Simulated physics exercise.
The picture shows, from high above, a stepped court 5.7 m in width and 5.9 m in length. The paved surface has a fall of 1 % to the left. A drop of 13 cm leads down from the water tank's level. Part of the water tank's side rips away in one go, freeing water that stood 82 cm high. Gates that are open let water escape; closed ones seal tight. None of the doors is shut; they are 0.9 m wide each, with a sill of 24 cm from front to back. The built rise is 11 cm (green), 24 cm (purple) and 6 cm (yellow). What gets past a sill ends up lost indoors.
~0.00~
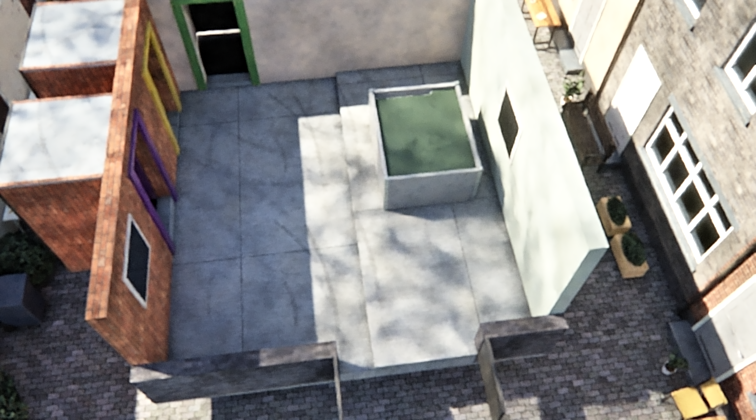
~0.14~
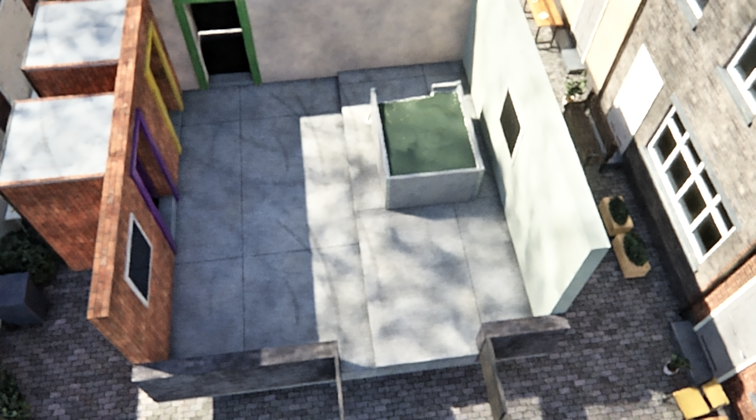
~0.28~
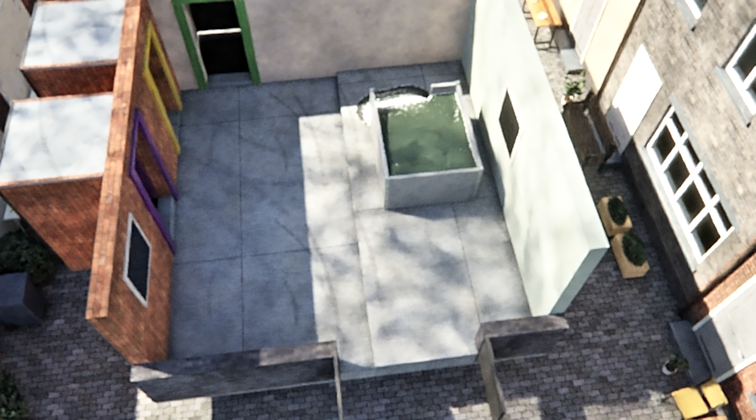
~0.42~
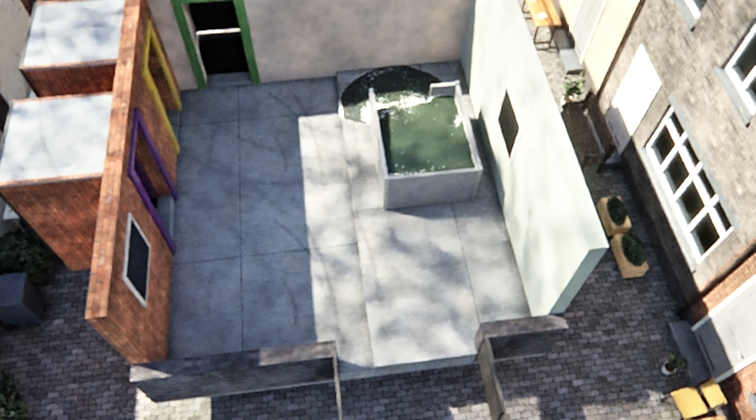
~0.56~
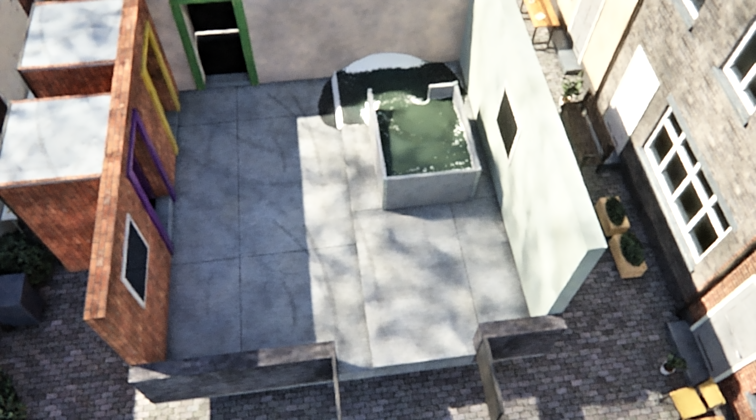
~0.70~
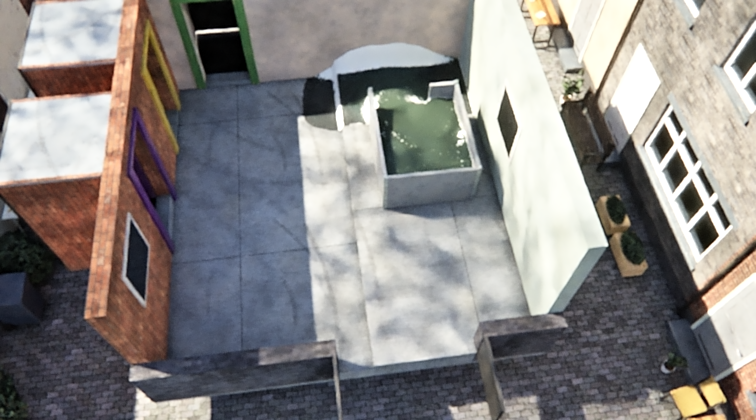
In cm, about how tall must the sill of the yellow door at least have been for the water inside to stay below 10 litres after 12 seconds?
It would have had to be close to 27 cm tall.
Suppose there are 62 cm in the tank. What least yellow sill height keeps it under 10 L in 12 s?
A step of about 20 cm does it.
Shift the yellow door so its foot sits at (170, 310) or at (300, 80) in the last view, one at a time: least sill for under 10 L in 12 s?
You'd want about 11.5 cm there first, then about 17 cm.
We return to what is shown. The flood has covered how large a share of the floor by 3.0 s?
I'd say near 40 percent is wet.
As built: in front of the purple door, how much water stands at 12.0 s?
6.5 cm.
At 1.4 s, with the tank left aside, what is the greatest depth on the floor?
Around 50 centimetres.
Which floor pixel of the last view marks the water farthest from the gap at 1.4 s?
Lab note: Front tip approx. at (207, 92).
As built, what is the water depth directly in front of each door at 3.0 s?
Depth at green 9 cm, at purple 5 cm, at yellow 24 cm.
After 1.4 s water covers 15 % of the floor, deepest (50 cm) near (386, 70); it has not reached the yellow door.
After 3.0 s water covers 40 % of the floor, deepest (32 cm) near (180, 94); 24 cm at the yellow door, 127 litres in over its 6 cm sill.
After 12.0 s water covers 85 % of the floor, deepest (12 cm) near (174, 235); 8 cm at the yellow door, 462 litres in over its 6 cm sill.
At the yellow door as built, the water arrived by 1.8 s and peaked near 25 cm at 2.6 s.
With a sill of 25 cm, 18 litres would have come in within the 12 s; with 34 cm, 0 litres. So under 10 litres takes about 27 cm.
